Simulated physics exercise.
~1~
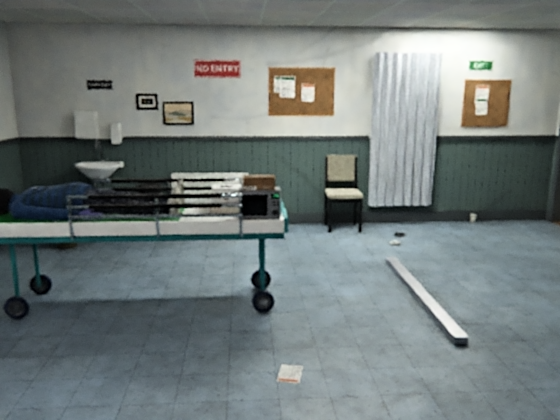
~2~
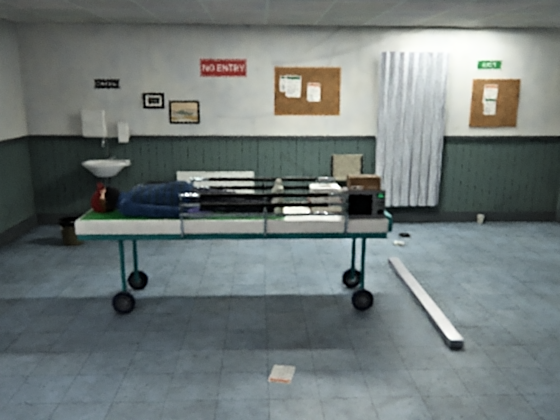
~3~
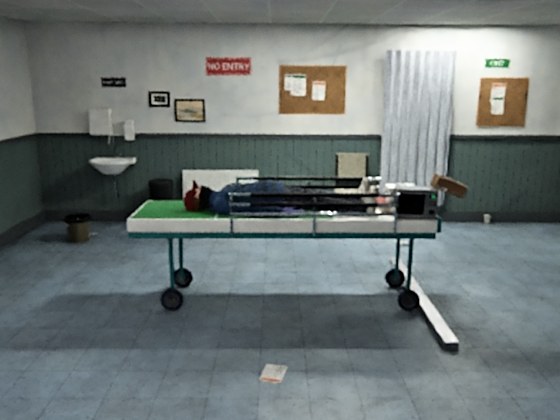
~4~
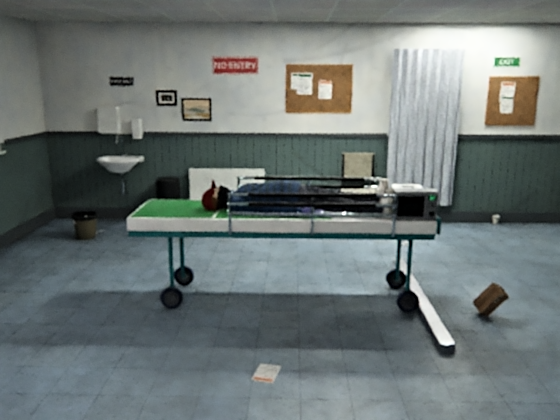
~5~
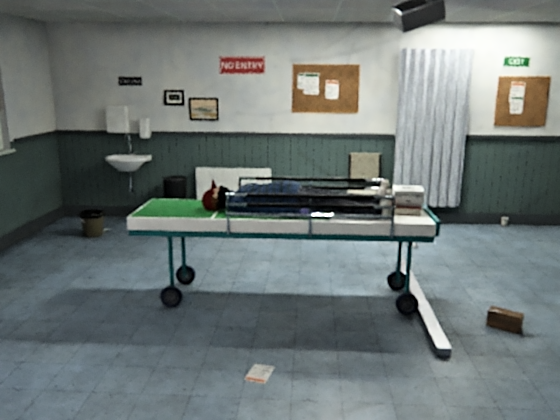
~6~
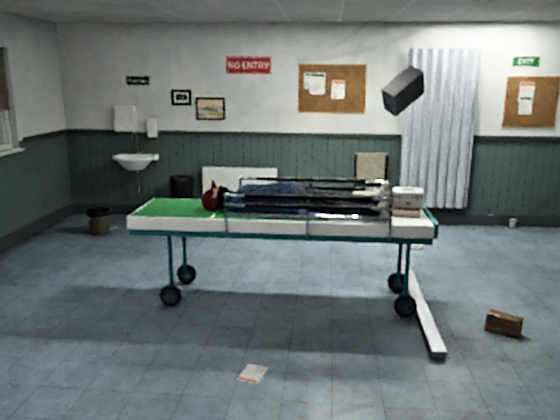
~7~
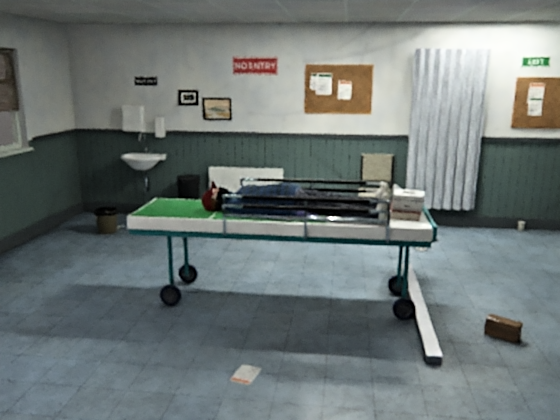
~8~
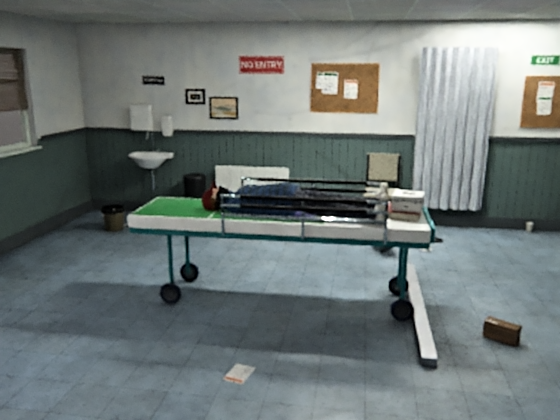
At first, a trolley carrying a sleeping person in dark blue, a brown box, a dark grey box-shaped monitor and a white case rolls rightward across a tiled room, feet leading. It stops abruptly by a long pale bar on the floor, and the brown box tips off the right end. The sleeper slides a little towards that end as the box tumbles to the floor. The monitor then appears high above the trolley, turning over as it drops behind it. Finally, the brown box rests on the floor, while the sleeper and white case remain aboard.
